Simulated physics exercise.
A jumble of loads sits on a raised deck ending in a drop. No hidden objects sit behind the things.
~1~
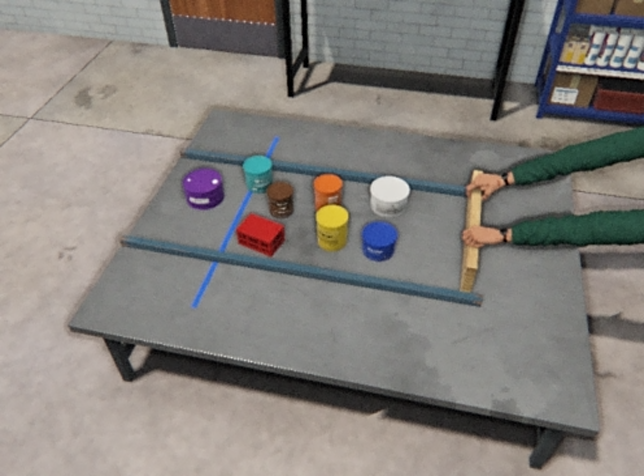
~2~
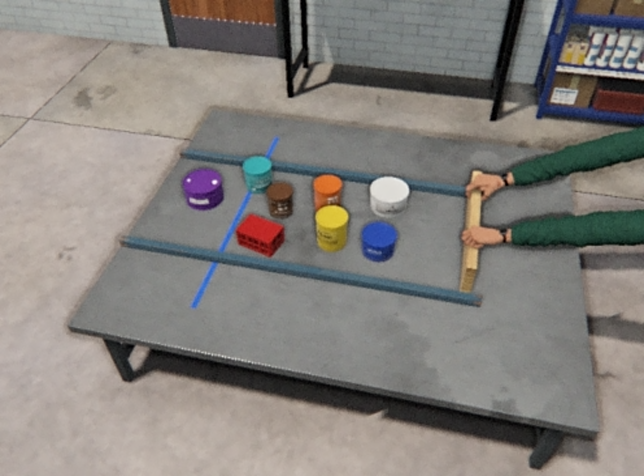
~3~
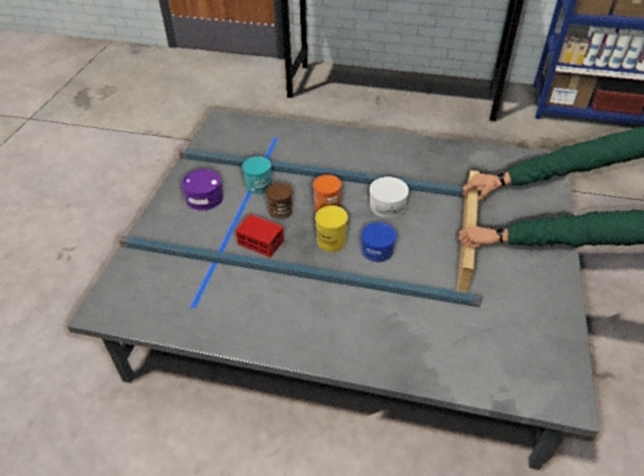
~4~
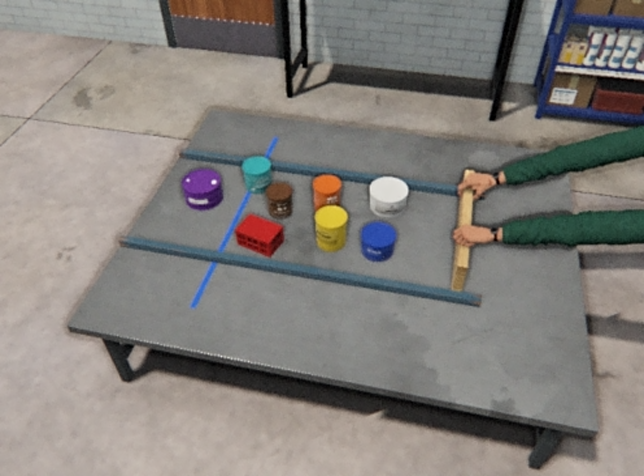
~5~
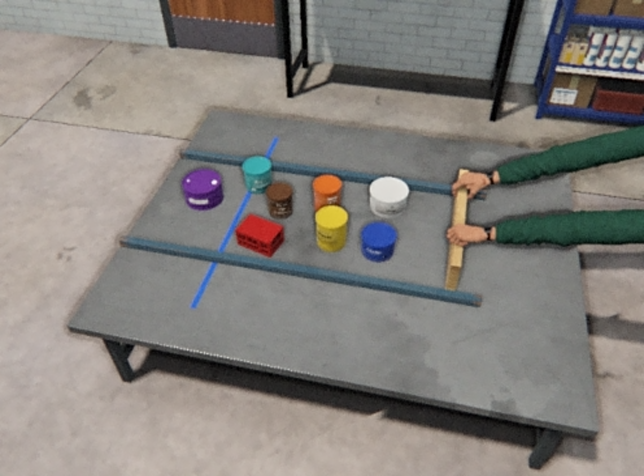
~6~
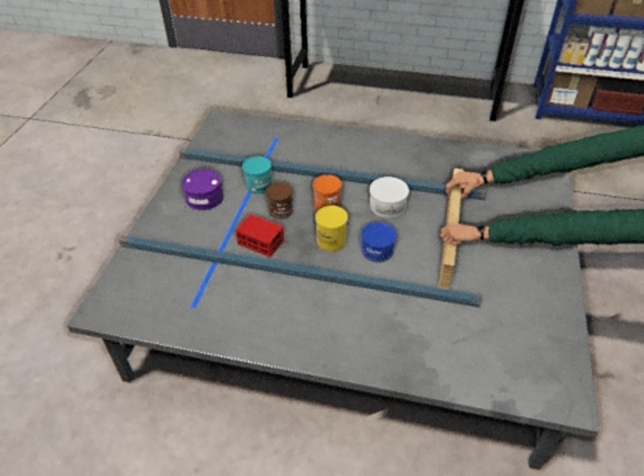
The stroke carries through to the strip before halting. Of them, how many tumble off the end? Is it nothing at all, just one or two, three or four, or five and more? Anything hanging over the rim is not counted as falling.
It ends with every one still up.
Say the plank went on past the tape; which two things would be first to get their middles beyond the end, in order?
The purple canister first, the turquoise pail second.
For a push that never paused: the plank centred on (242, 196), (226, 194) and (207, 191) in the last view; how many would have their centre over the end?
0, 0 and 1.
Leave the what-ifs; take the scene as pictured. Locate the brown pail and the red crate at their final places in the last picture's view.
The brown pail settles near (209, 185); as for the red crate, near (203, 238).
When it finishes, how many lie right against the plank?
4 are in contact with it.
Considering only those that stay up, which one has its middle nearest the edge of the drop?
The purple canister finishes nearest.
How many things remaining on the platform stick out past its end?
That comes to 0 of them.
Early on, none off yet; purple canister at rest near (203, 190); turquoise pail at rest near (258, 176); red crate at rest near (260, 236).
A while later, none off yet; purple canister at rest near (203, 190); turquoise pail at rest near (258, 176); red crate travelled a little near (251, 239).
Finally, the number that fall off is zero.
